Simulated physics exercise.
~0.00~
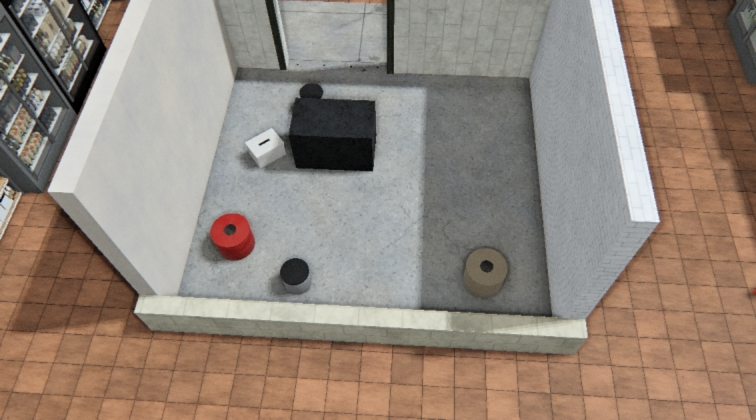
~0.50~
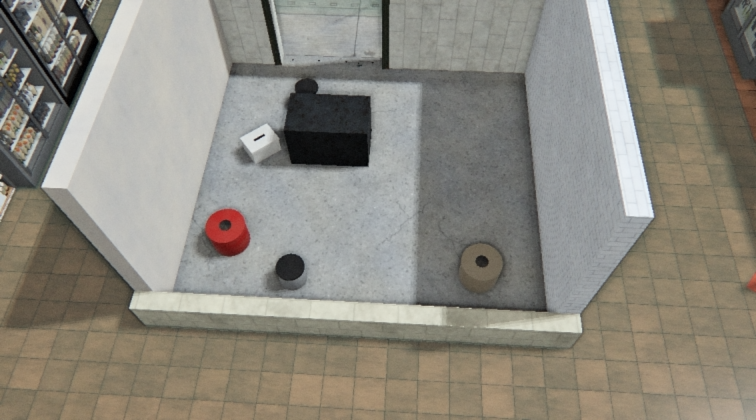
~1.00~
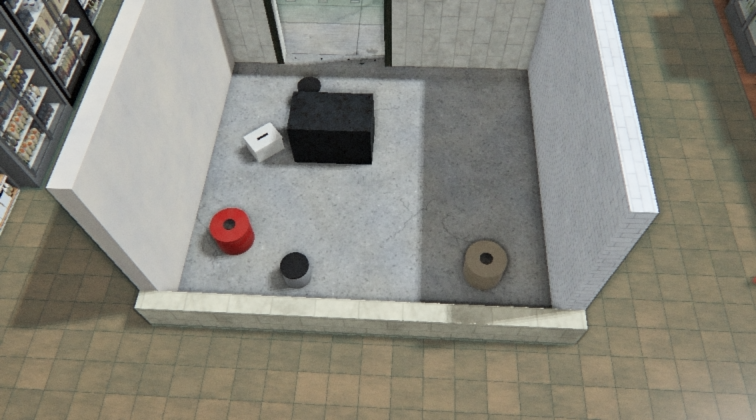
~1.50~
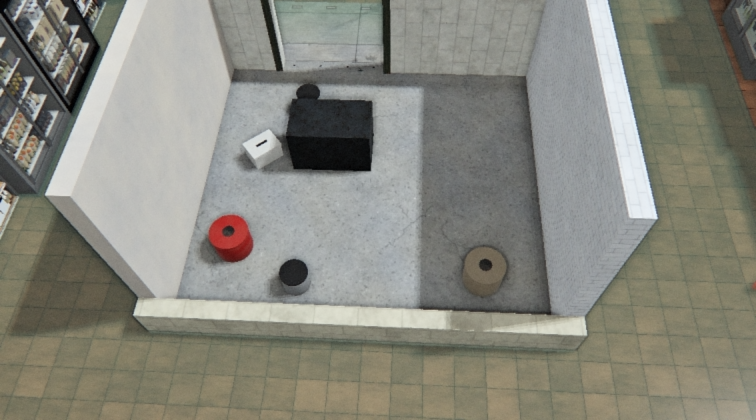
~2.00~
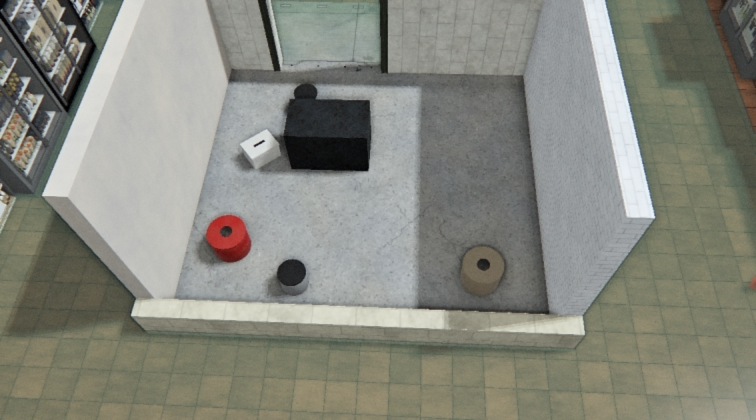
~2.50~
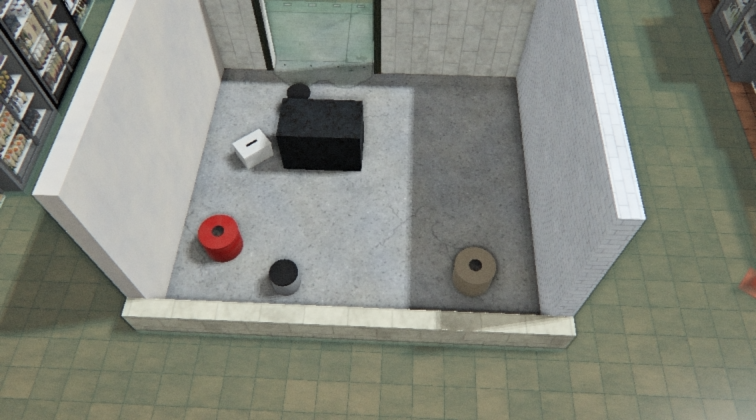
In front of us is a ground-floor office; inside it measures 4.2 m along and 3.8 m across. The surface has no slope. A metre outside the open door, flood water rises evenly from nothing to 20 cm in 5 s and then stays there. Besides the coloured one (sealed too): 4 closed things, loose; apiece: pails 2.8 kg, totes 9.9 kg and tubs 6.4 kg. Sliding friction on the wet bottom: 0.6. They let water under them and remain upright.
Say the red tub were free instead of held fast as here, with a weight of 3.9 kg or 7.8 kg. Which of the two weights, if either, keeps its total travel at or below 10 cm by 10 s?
Outcome: Neither mass serves.
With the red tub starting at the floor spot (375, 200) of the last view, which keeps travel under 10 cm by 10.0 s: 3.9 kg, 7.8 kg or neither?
Well, any option works.
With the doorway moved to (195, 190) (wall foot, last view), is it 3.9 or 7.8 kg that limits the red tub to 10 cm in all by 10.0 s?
I'd say neither one will work.
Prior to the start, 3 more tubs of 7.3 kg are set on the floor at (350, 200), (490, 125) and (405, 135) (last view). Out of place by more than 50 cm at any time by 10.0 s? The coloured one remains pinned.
Taking them in turn, the first is inside the line, the second beyond the line and the third beyond the line.
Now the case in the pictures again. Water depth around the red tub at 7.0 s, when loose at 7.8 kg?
4 cm, roughly.
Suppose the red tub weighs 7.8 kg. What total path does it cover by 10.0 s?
Roughly 200 centimetres altogether.
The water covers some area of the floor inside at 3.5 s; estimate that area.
Near 1.5 m2 in all.
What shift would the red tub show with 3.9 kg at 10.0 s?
I'd put it at roughly 200 cm.
After 3.5 s the red tub would be 0 cm from its start with 3.9 kg and 0 cm from its start with 7.8 kg; 0 cm of water round it then.
After 4.5 s the red tub would be 0 cm from its start with 3.9 kg and 0 cm from its start with 7.8 kg; 0 cm of water round it then.
After 7.0 s the red tub would be 27 cm from its start with 3.9 kg and 11 cm from its start with 7.8 kg; 4 cm of water round it then.
After 10.0 s the red tub would be 198 cm from its start with 3.9 kg and 162 cm from its start with 7.8 kg; 5 cm of water round it then.
